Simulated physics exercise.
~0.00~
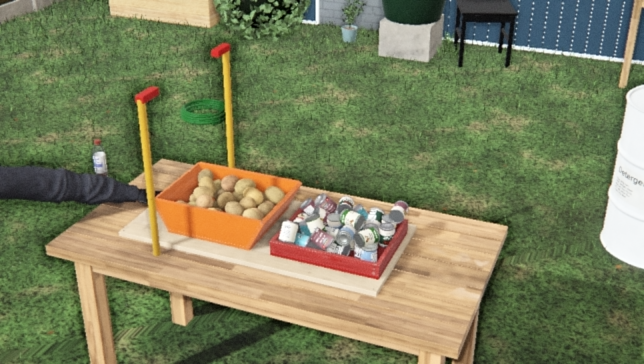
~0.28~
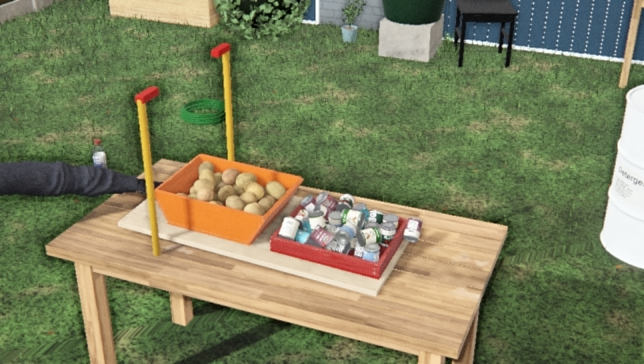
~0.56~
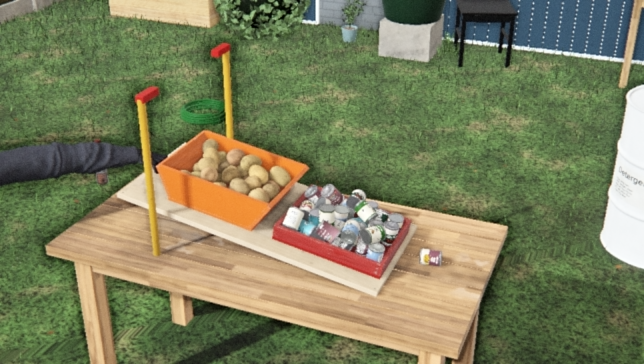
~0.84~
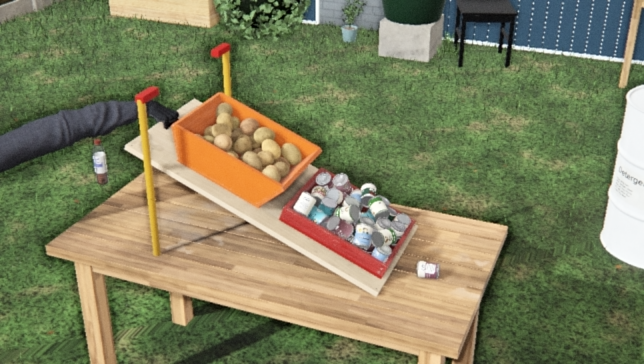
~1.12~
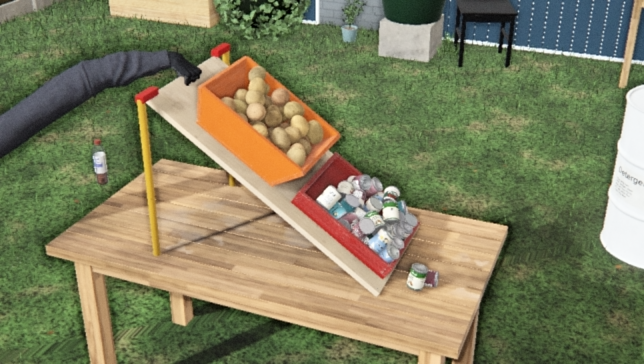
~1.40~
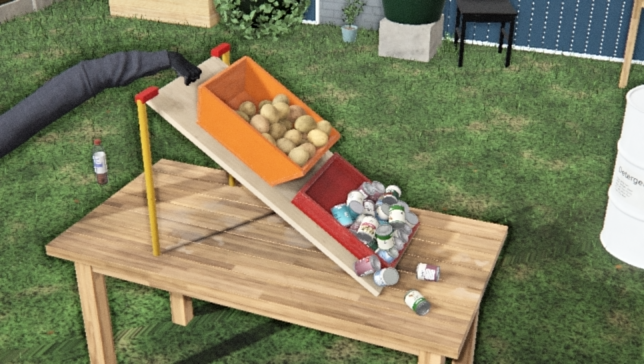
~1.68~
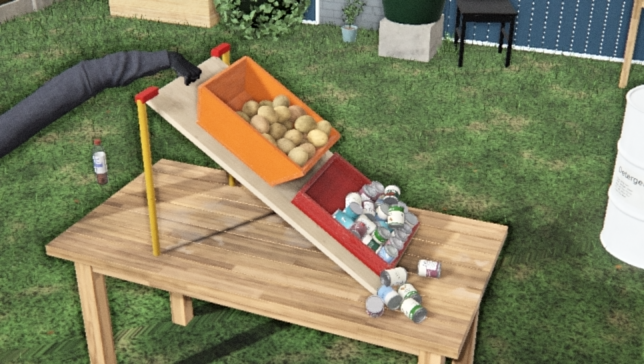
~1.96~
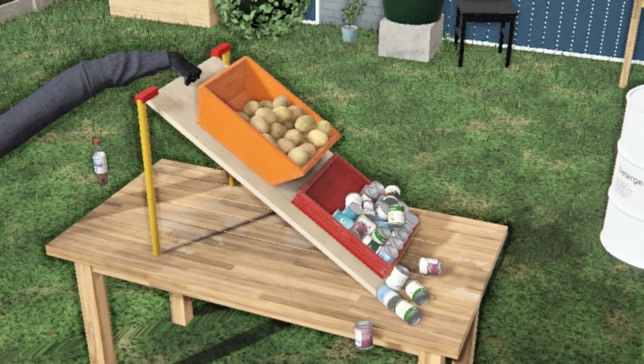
The clip opens on a wooden table in a grassy yard, where a board carries an orange container of potatoes beside a red container heaped with small tins. A dark-sleeved arm at the left begins raising the board's left end, and one tin drops off the right side onto the table. The board tilts steadily steeper until it reaches the red-topped yellow stops, where the hand holds it. More tins spill over the red container's lower edge and tumble onto the tabletop. At the end, several tins lie outside, while the potatoes remain in the orange container.
